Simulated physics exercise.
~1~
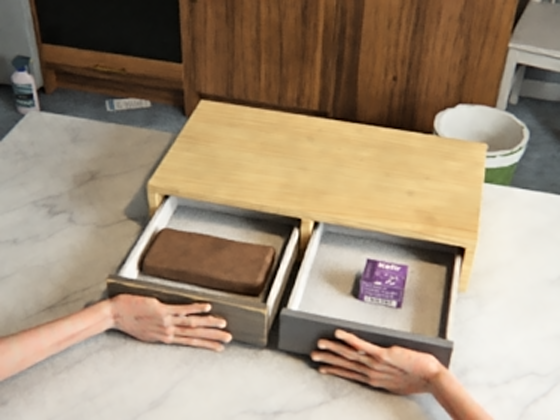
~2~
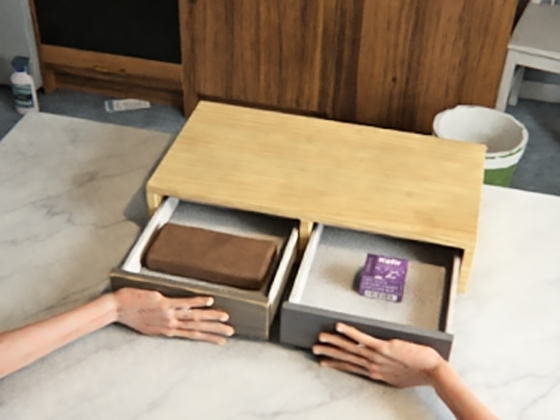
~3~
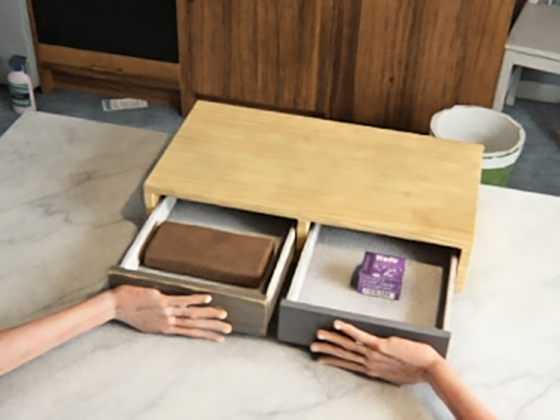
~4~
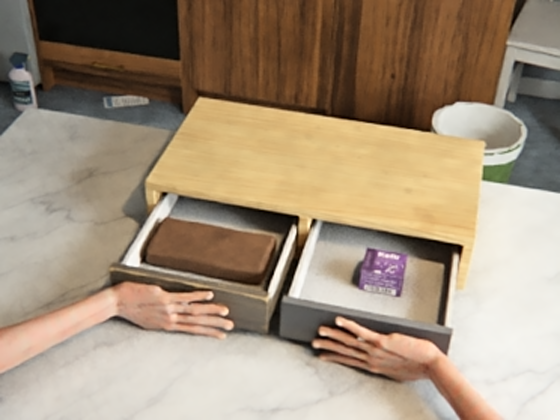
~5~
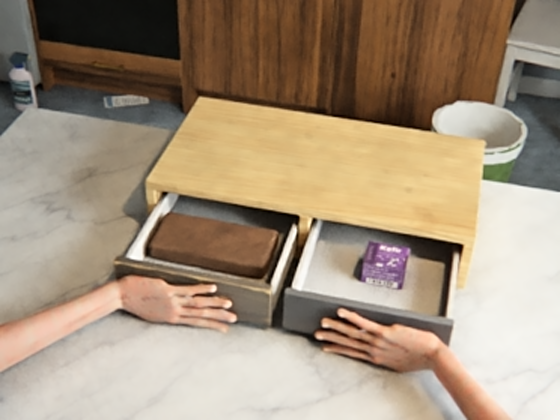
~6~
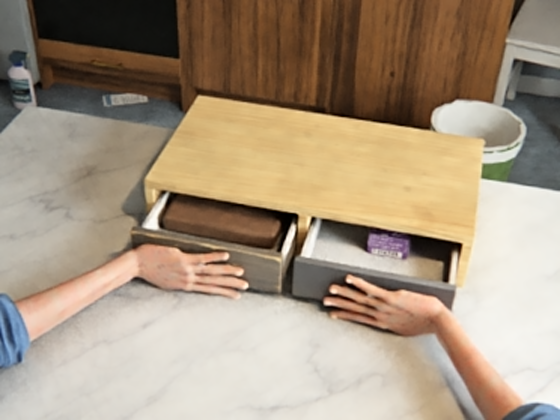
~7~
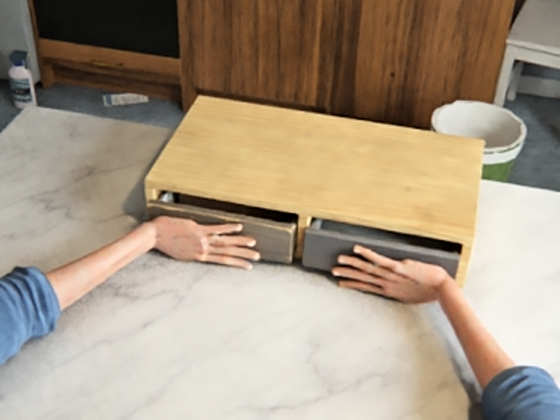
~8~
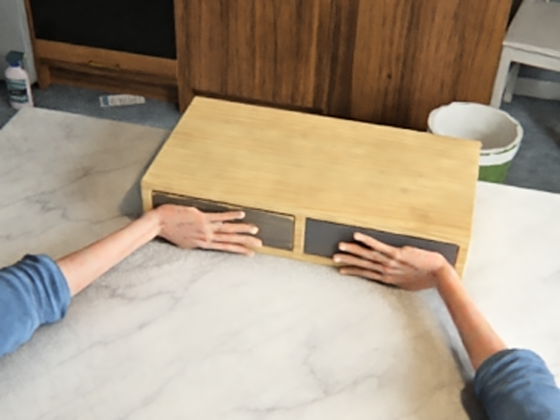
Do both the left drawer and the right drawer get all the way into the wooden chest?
Yes, the left drawer goes all the way in, and so does the right drawer, with the hands still resting on their fronts.
